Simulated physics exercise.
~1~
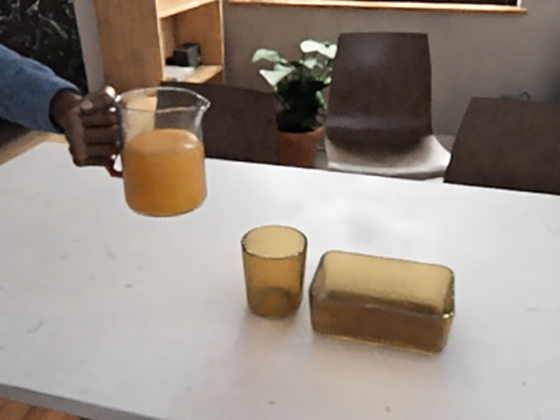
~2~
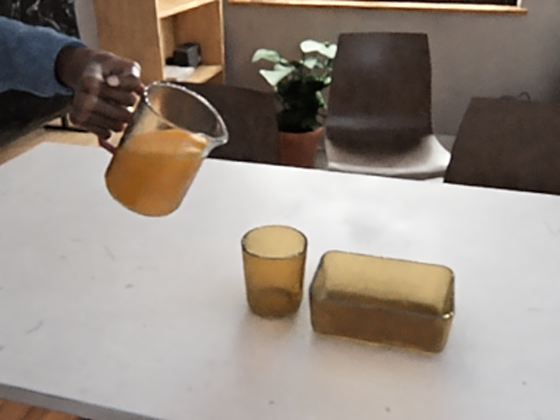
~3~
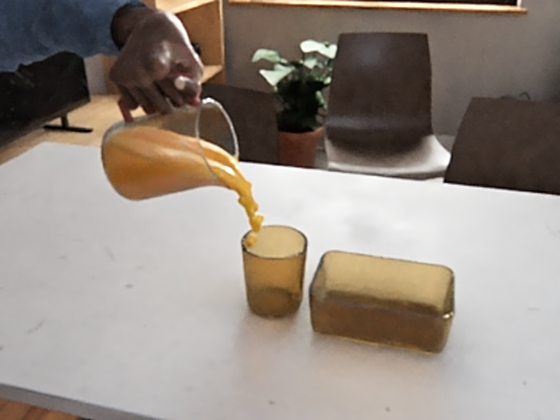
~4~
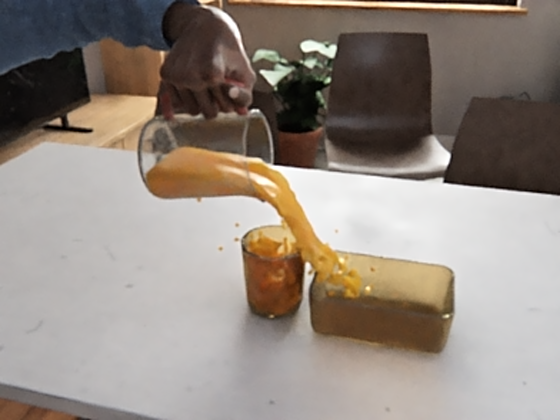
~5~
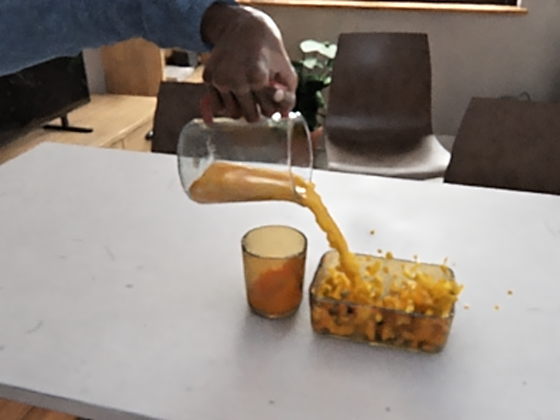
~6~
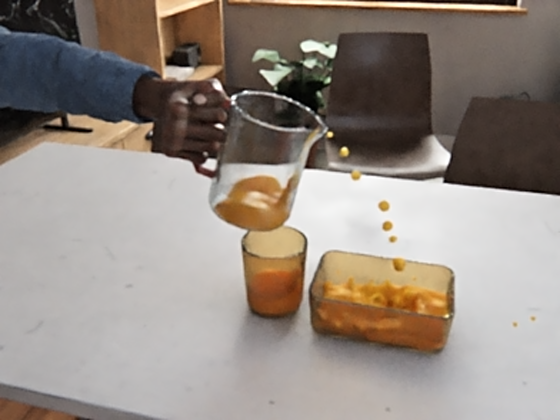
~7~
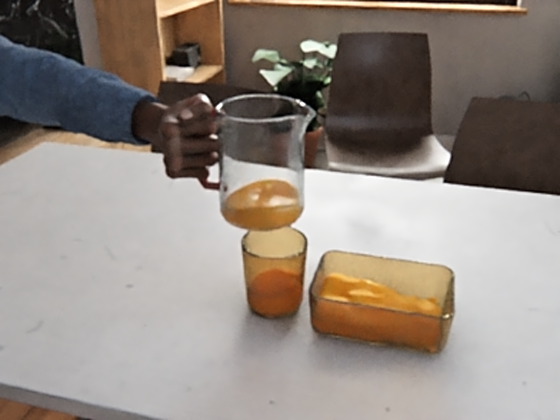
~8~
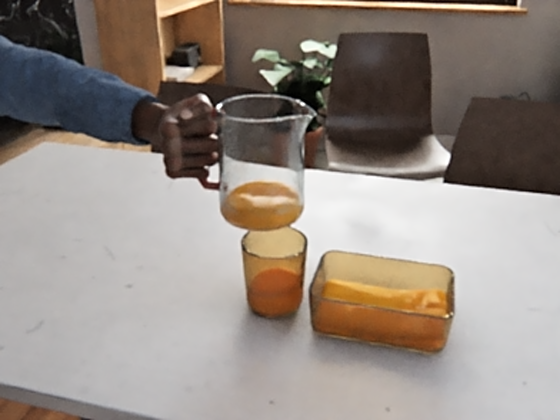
On a white table, a hand tilting a jug of orange juice into a glass, then an oblong tub, leaving both partly filled.
